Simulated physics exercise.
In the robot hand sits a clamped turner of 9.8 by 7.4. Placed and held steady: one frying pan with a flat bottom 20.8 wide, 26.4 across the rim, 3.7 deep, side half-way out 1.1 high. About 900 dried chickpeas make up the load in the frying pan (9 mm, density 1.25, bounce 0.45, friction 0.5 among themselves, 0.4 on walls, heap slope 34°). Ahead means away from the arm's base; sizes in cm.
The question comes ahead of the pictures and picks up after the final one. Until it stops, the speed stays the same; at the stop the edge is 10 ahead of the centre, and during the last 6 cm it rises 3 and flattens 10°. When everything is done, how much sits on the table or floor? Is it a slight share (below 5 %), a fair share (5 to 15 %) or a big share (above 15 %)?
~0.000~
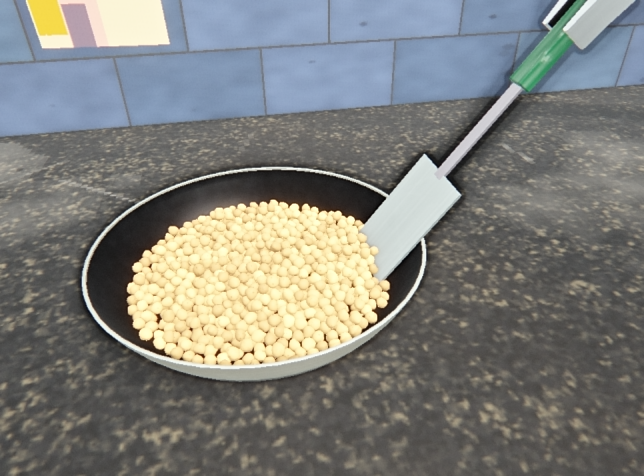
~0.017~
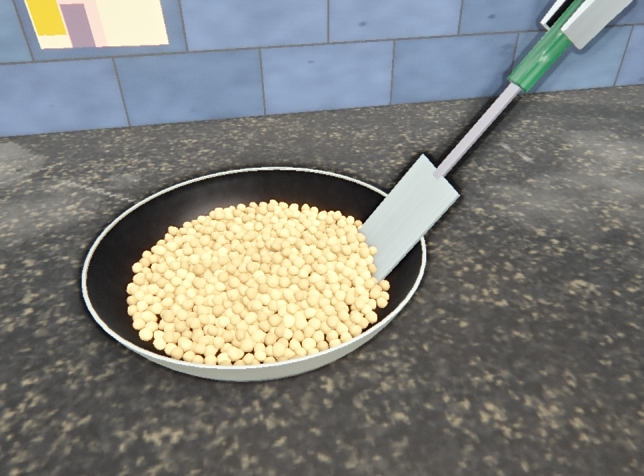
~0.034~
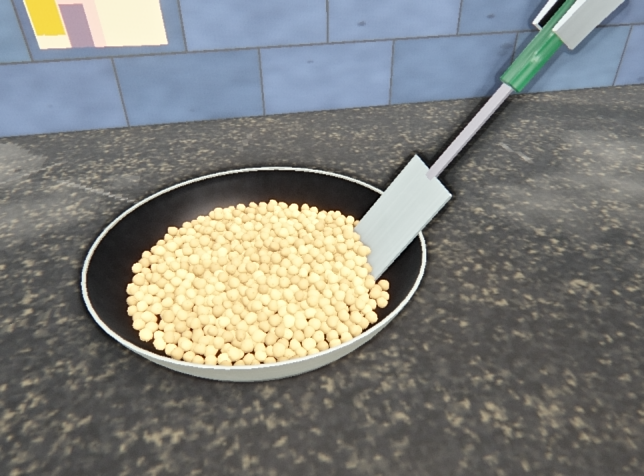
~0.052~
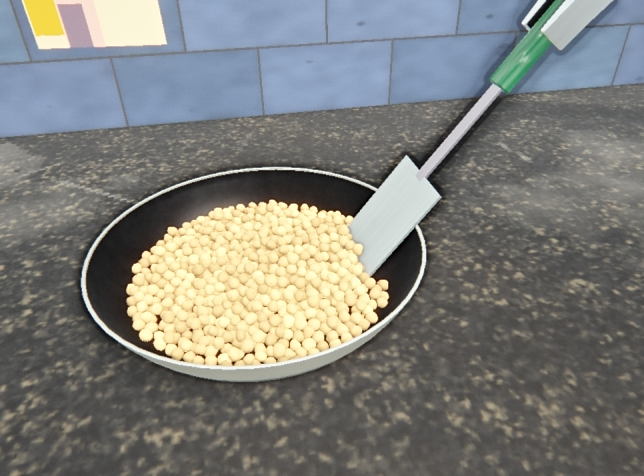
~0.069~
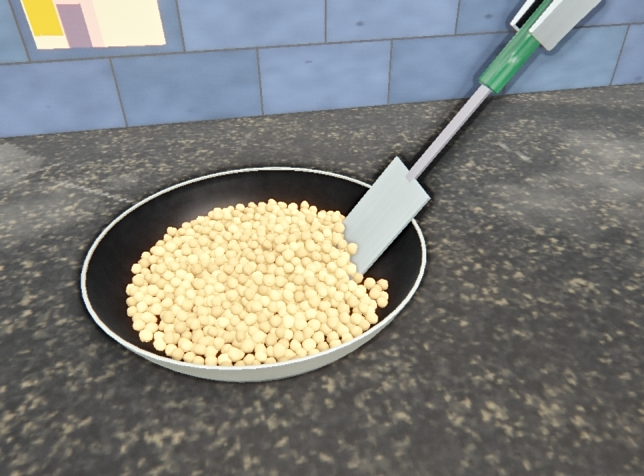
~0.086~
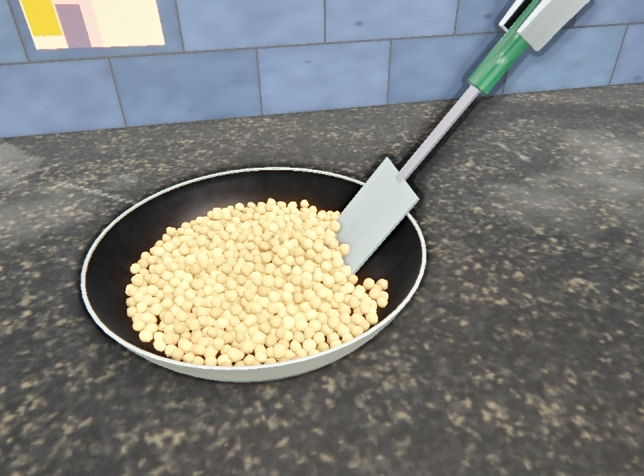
It is a fair share.
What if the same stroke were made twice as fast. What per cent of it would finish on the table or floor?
20 %.
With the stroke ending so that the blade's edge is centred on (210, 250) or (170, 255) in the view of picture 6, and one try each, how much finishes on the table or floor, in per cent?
First try roughly 0 percent, second roughly 0 percent.
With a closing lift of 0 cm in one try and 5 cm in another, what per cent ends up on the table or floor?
First try about 5 %, second try about 5 %.
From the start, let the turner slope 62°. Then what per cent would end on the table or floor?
In that case around 10 per cent.
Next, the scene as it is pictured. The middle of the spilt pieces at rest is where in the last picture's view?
Pixel estimate: About (28, 311).
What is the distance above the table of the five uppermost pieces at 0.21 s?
Somewhere near 4 cm, I'd say.
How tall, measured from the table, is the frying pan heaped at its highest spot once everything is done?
5.0 cm.
After 0.21 s, sloping 52°, highest piece 5 above the table; 900 in the frying pan.
After 0.32 s, sloping 49°, highest piece 5 above the table; 900 in the frying pan.
After 0.58 s, sloping 42°, highest piece 5 above the table; 834 in the frying pan, 64 on the table or floor, 2 on the blade or in flight.
After 1.63 s, sloping 42°, highest piece 5 above the table; 832 in the frying pan, 68 on the table or floor.
At rest, 832 in the frying pan, 68 on the table or floor. That is 8 % on the table or floor.
